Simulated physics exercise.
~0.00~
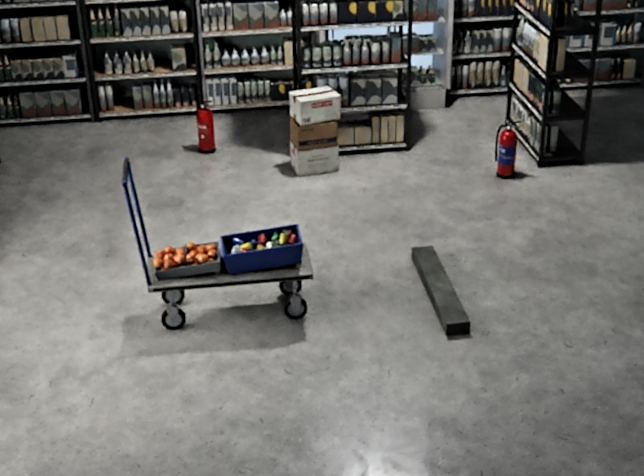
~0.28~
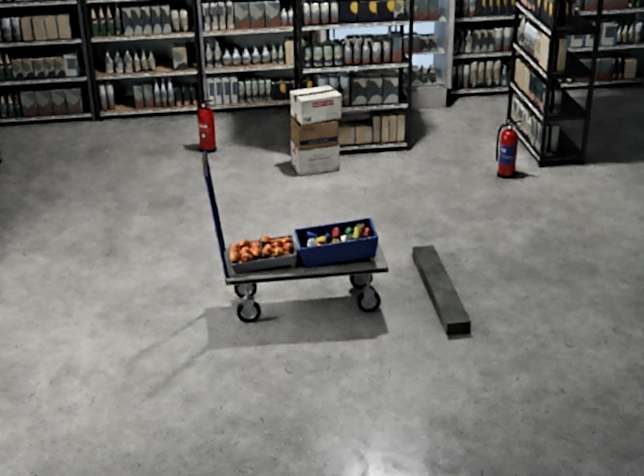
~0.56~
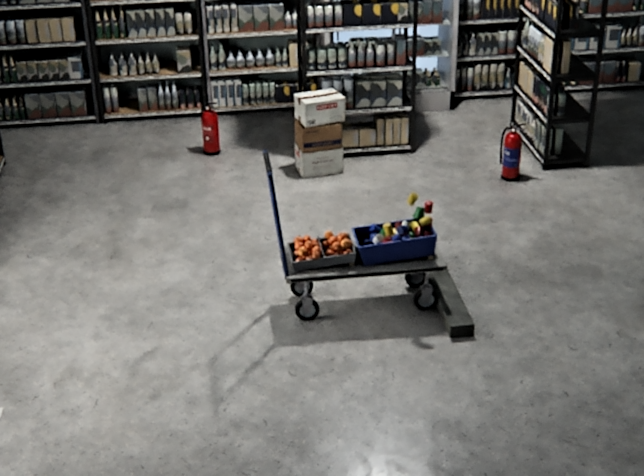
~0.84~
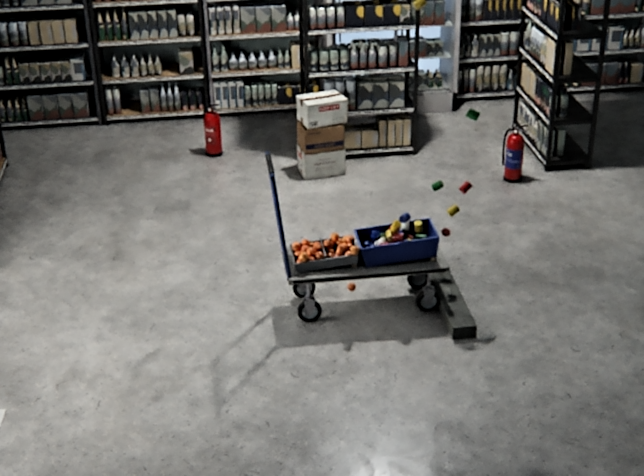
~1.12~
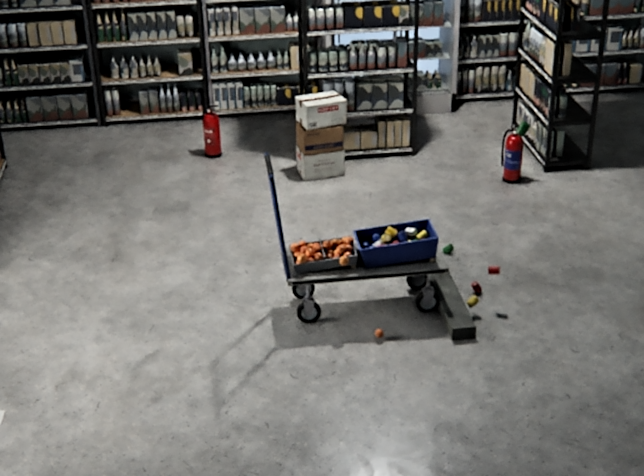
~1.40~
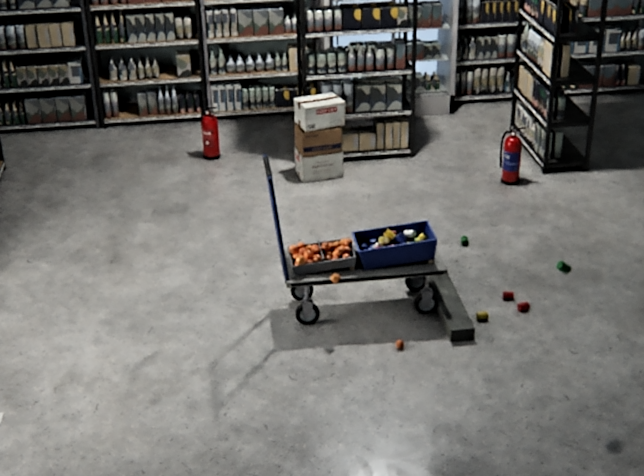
A stock cart carrying a grey crate of oranges and a blue crate of spice jars rolled right across a warehouse floor and jammed against a kerb, throwing several jars and a couple of oranges onto the floor while most stayed in their crates.
